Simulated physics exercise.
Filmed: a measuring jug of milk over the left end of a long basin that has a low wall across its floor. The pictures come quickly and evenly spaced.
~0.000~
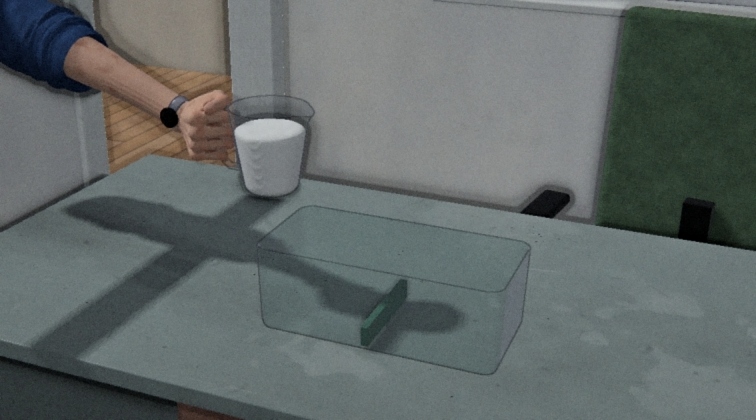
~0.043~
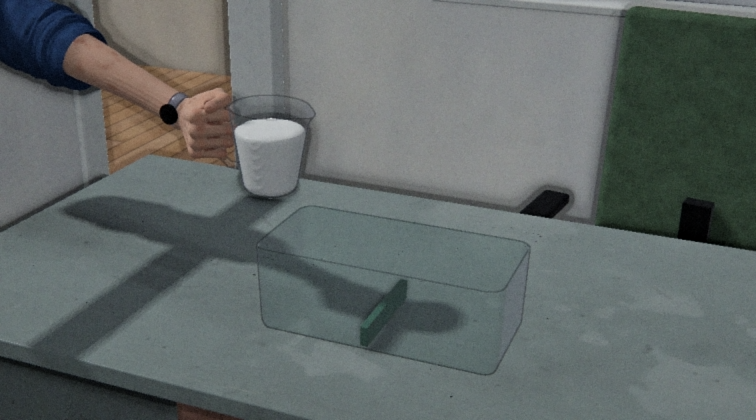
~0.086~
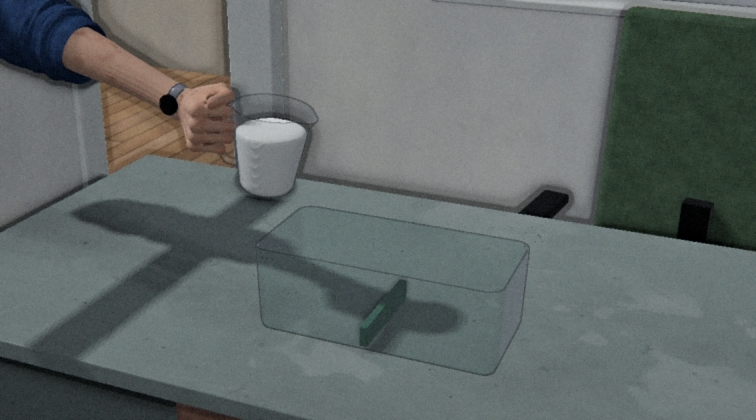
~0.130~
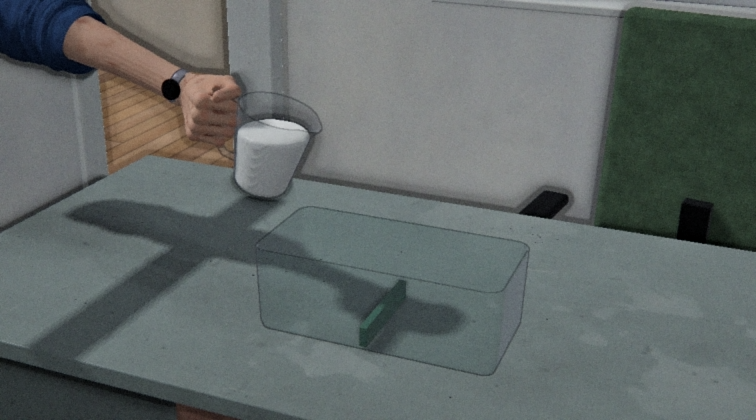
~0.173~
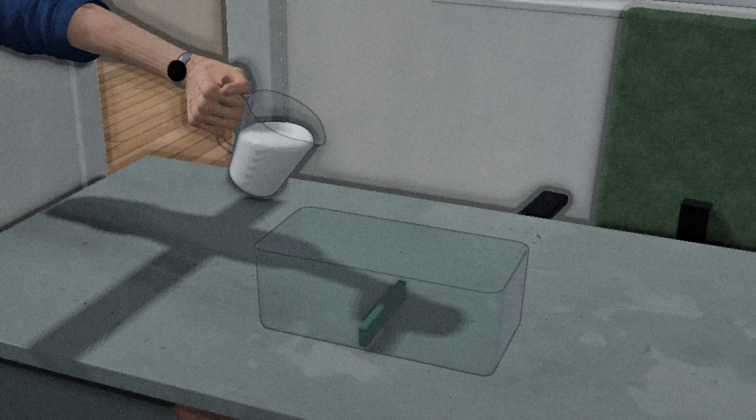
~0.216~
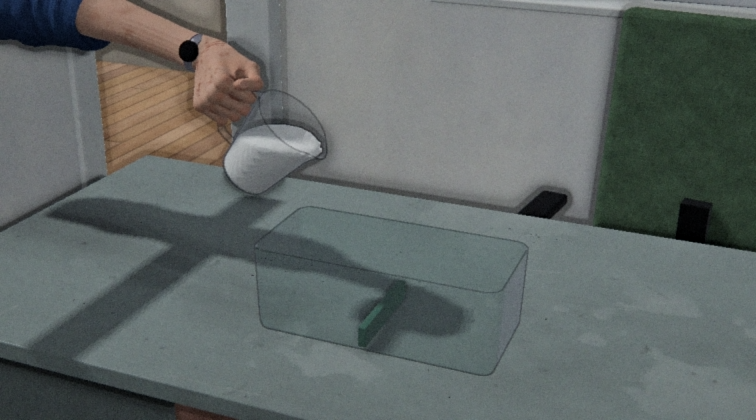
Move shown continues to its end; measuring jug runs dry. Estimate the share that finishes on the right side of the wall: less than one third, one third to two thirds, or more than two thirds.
The right side ends up with less than one third.
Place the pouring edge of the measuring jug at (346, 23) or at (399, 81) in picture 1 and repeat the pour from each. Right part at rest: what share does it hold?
Near 55 % and 85 %.
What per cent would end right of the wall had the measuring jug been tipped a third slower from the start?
Near 10 %.
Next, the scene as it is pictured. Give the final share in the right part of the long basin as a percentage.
That is roughly 15 percent of it.
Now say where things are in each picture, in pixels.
The first picture shows tilt 0°; pouring edge (313, 114); surface from (241, 124) to (303, 132); the long basin's rim runs from (280, 226) to (518, 269); the wall's top is at (385, 303).
The second picture shows tilt 2°; pouring edge (314, 116); surface from (241, 123) to (304, 133).
The third picture shows tilt 7°; pouring edge (317, 121); surface from (242, 123) to (305, 135).
The fourth picture shows tilt 16°; pouring edge (321, 131); surface from (245, 124) to (308, 137).
The fifth picture shows tilt 28°; pouring edge (324, 143); surface from (244, 129) to (313, 142).
The sixth picture shows tilt 41°; pouring edge (325, 158); surface from (238, 137) to (317, 147).
A moment on, the measuring jug is tipped right over and 39 per cent is still to pour, 40 is left of the wall and 0 right of it.
Next, the measuring jug is tipped right over and 2 per cent is still to pour, 86 is left of the wall and 6 right of it.
Then the measuring jug is tipped right over and 0 per cent is still to pour, 81 is left of the wall and 15 right of it.
Later the measuring jug is tipped right over and 0 per cent is still to pour, 82 is left of the wall and 15 right of it.
Finally, 81 per cent lies left of the wall, 15 right of it and 3 outside.
